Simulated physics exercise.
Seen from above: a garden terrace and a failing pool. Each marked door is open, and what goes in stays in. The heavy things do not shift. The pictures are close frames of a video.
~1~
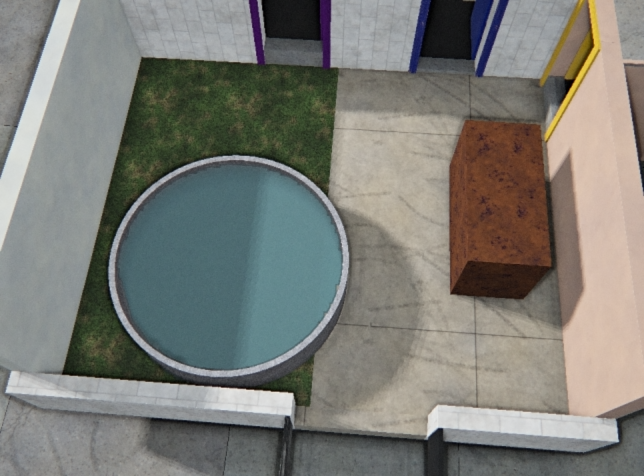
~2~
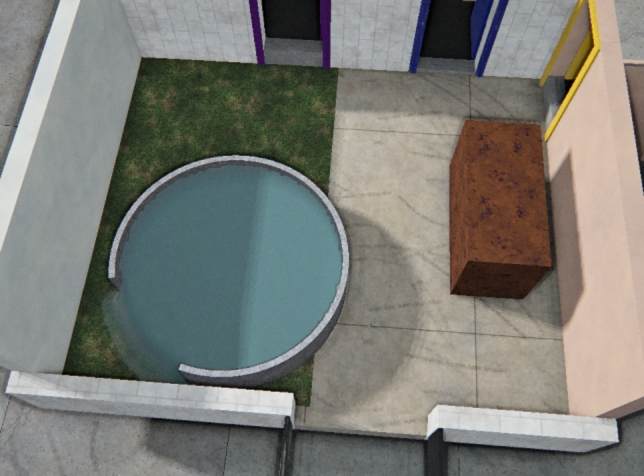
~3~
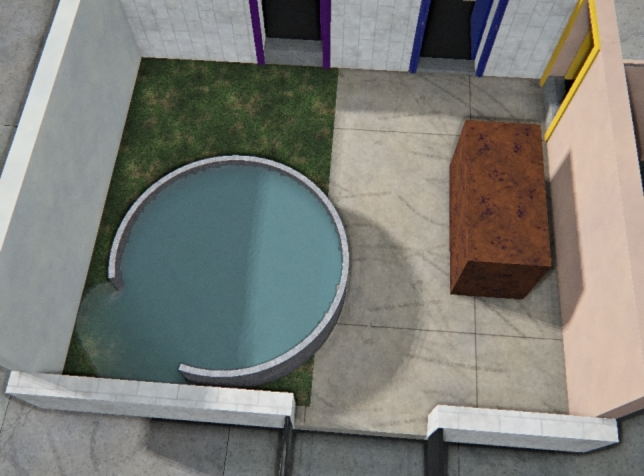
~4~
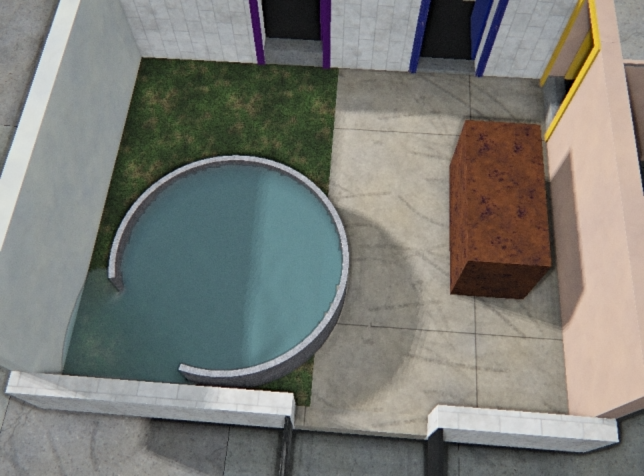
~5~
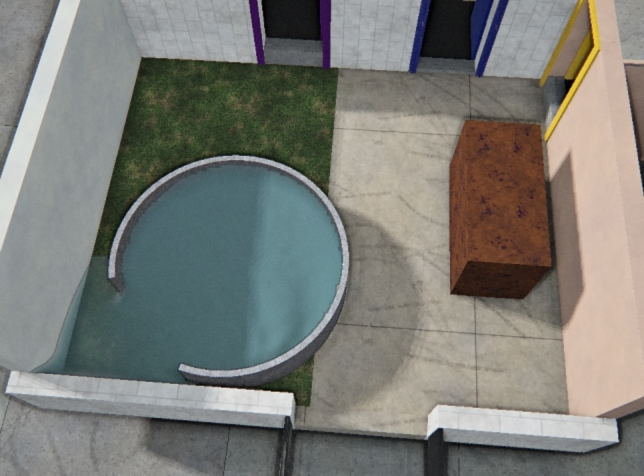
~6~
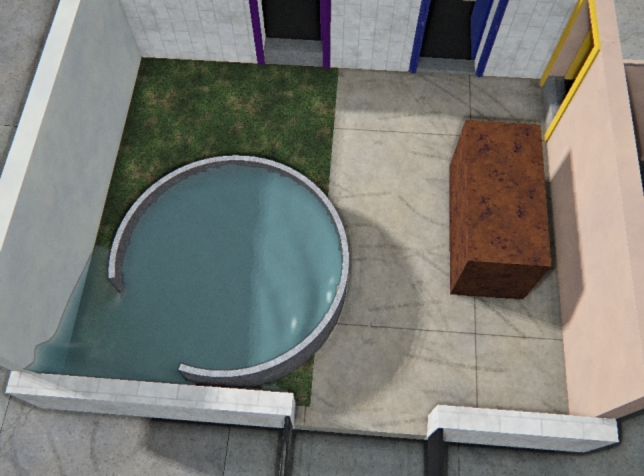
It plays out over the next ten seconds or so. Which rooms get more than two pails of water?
The yellow door admits no more than that; the blue door admits no more than that; the purple door admits no more than that.
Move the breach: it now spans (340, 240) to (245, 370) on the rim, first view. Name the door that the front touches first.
That is the door marked blue.
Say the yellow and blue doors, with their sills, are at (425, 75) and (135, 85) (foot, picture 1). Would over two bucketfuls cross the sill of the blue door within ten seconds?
Then: Blue floods.
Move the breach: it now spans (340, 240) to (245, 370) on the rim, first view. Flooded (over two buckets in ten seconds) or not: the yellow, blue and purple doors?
In short: The yellow door keeps below it, the blue door is over, the purple door lets less in.
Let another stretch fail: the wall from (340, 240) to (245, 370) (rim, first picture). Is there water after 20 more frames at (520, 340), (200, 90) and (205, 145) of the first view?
As listed: Awash, not flooded, clear.
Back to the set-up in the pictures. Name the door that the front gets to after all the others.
That is the door marked yellow.
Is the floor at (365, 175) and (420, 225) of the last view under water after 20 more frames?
In that order: Dry, not flooded.
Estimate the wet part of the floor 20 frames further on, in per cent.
Near 55 in a hundred.
A moment on, water covers 10 % of the floor; the yellow door not reached, the blue door not reached, the purple door not reached.
Next, water covers 25 % of the floor; the yellow door not reached, the blue door not reached, the purple door not reached.
Then, water covers 55 % of the floor; the yellow door not reached, the blue door not reached, the purple door wet at the sill, nothing in.
Later, water covers 90 % of the floor; the yellow door not reached, the blue door wet at the sill, nothing in, the purple door wet at the sill, nothing in.
In the end, water covers 95 % of the floor; the yellow door wet at the sill, nothing in, the blue door wet at the sill, nothing in, the purple door wet at the sill, nothing in.
